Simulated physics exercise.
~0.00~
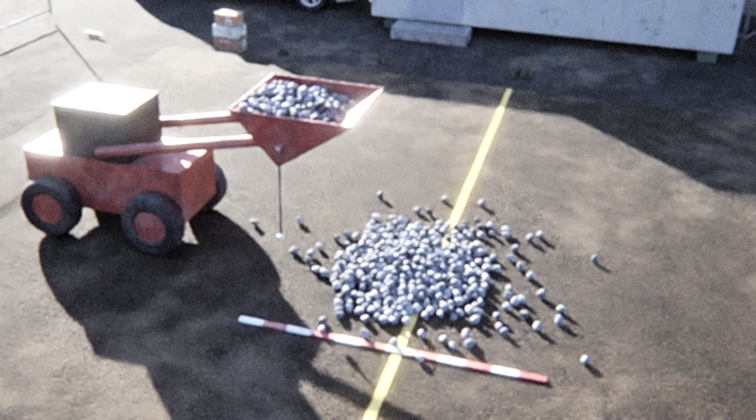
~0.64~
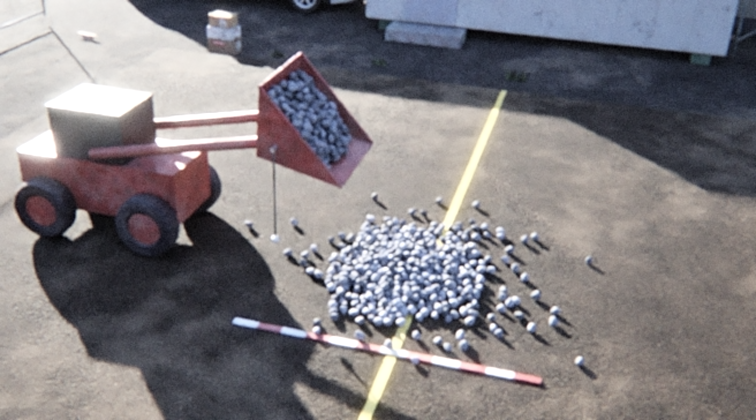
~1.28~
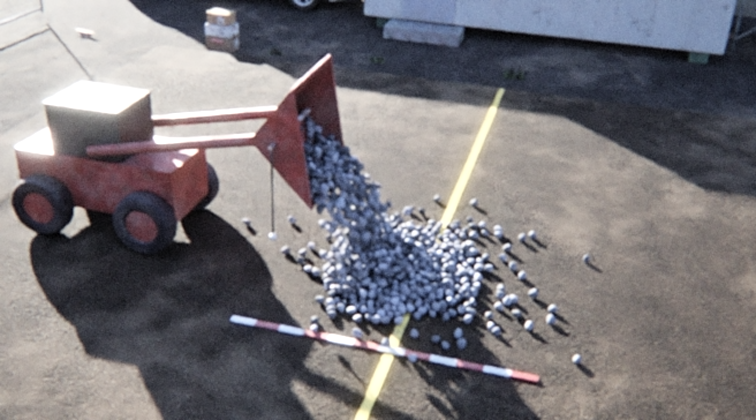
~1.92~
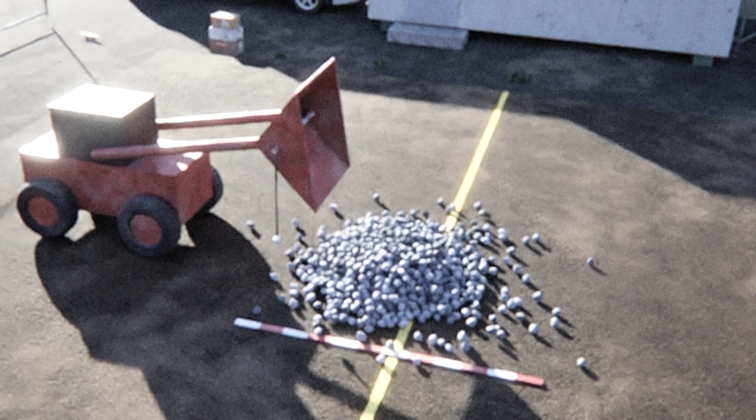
Red toy-like loader tipping its raised bucket and pouring grey stones onto an existing pile across a yellow line, ending empty.
